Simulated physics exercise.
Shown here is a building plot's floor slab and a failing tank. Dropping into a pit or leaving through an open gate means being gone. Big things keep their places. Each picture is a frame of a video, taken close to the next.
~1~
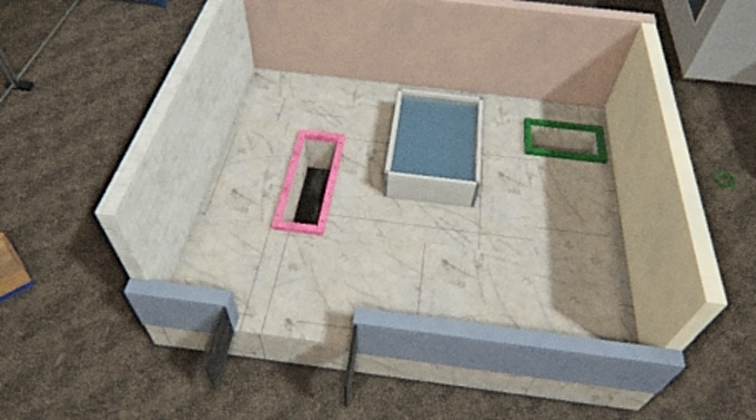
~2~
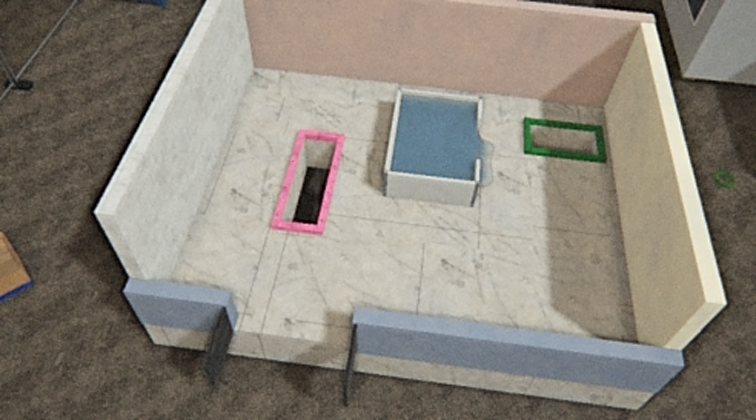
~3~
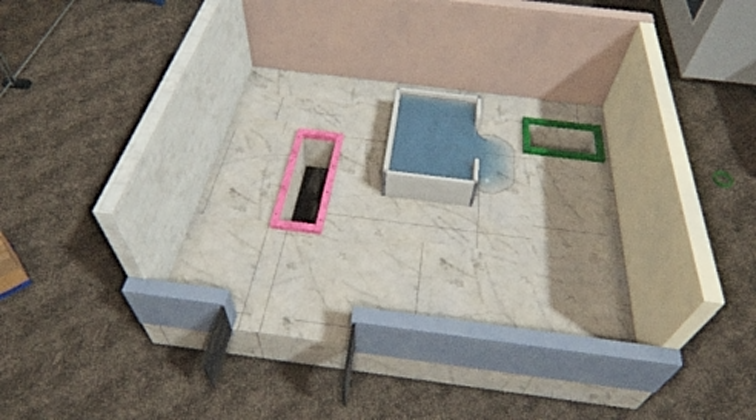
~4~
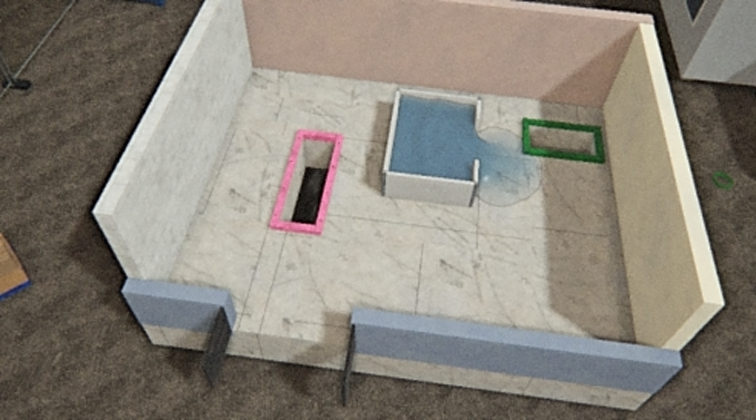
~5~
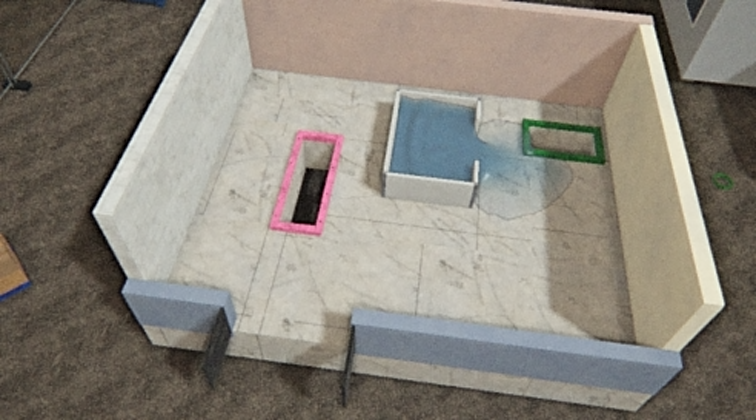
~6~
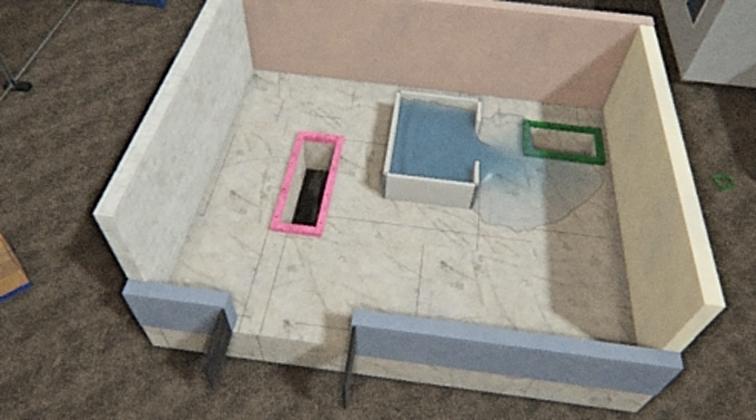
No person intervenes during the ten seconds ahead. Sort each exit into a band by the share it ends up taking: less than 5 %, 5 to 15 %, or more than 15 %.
Bands: Gate: Less than 5 %; pink pit: Less than 5 %; green pit: 5 to 15 %.
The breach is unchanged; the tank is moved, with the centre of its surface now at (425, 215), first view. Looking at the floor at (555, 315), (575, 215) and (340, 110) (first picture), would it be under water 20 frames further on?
Looking at all three, I'd call them swamped, swamped, bone dry.
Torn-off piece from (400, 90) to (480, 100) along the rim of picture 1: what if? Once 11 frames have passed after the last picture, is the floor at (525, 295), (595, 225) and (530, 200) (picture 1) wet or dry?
Result, in sequence: Untouched by the flood; untouched by the flood; untouched by the flood.
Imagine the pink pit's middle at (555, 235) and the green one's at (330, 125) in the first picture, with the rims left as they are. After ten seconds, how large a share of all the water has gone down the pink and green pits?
Roughly: Pink pit 10 %, green pit 0 %.
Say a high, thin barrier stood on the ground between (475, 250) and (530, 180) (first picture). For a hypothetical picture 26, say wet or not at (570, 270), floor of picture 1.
My call: Swamped.
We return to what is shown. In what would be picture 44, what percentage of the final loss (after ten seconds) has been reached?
I'd say about 85 per cent.
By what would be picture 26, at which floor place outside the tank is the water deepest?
My pick is (632, 370).
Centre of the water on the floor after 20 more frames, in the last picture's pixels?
That puts it at around (501, 192).
A moment on, water covers 15 % of the floor; the gate 0 %, the pink pit 0 %, the green pit 3 %.
Next, water covers 20 % of the floor; the gate 0 %, the pink pit 0 %, the green pit 5 %.
Then, water covers 30 % of the floor; the gate 0 %, the pink pit 0 %, the green pit 8 %.
Later, water covers 55 % of the floor; the gate 0 %, the pink pit 0 %, the green pit 10 %.
In the end, water covers 90 % of the floor; the gate 2 %, the pink pit 0 %, the green pit 10 %.
